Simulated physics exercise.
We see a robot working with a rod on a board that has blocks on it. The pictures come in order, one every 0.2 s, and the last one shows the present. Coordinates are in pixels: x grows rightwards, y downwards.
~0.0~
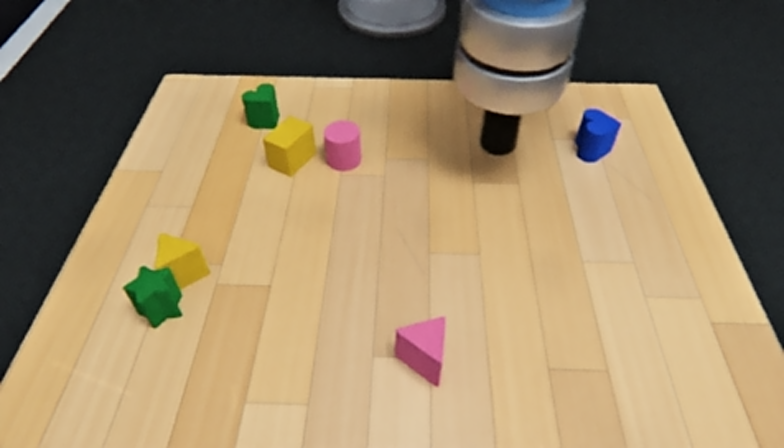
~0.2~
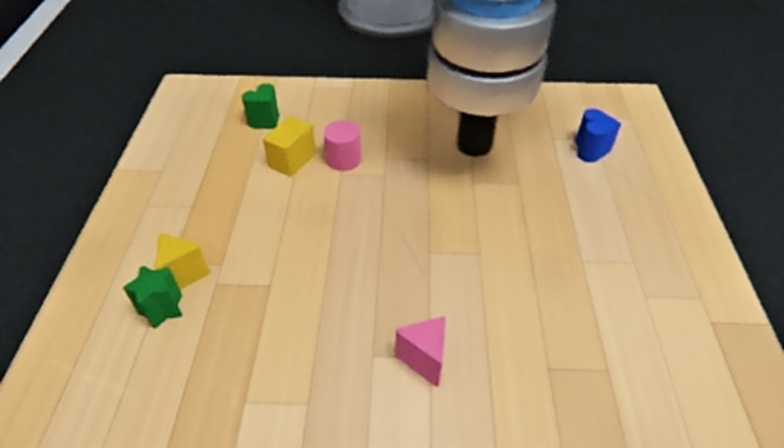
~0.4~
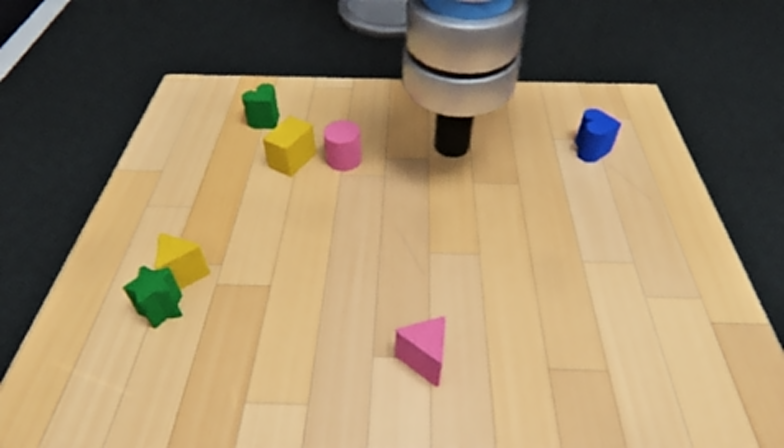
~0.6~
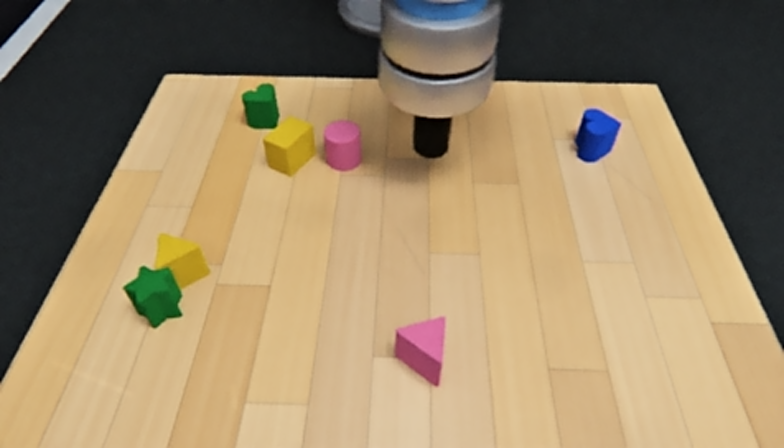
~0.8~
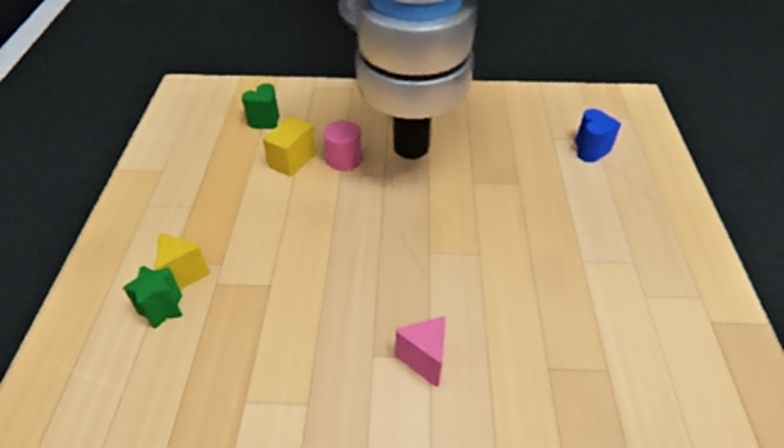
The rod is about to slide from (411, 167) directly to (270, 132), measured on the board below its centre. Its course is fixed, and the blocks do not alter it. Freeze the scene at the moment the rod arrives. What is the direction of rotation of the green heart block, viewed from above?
Viewed from the top, it goes clockwise.
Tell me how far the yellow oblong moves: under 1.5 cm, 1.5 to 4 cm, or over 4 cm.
It falls in the over 4 cm band.
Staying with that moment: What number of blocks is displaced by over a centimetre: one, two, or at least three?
It should be three or more.
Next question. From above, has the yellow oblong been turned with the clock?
No - that is not the case.
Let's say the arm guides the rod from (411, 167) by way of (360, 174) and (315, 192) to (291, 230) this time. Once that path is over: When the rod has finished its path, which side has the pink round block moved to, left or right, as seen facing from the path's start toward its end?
Goes right.
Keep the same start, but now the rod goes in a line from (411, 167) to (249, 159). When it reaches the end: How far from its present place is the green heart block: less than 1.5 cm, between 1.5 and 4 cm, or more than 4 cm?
It slides not even 1.5 cm.
The first path, step by step. One third of the way, rod at (361, 136); pink round block at (324, 129).
Two thirds of the way, rod at (312, 124); yellow oblong at (245, 133), turned 70° anticlockwise; pink round block at (275, 120).
At the end, rod at (266, 113); green heart block at (250, 87), turned 30° clockwise; yellow oblong at (226, 140), turned 105° anticlockwise; pink round block at (235, 118).
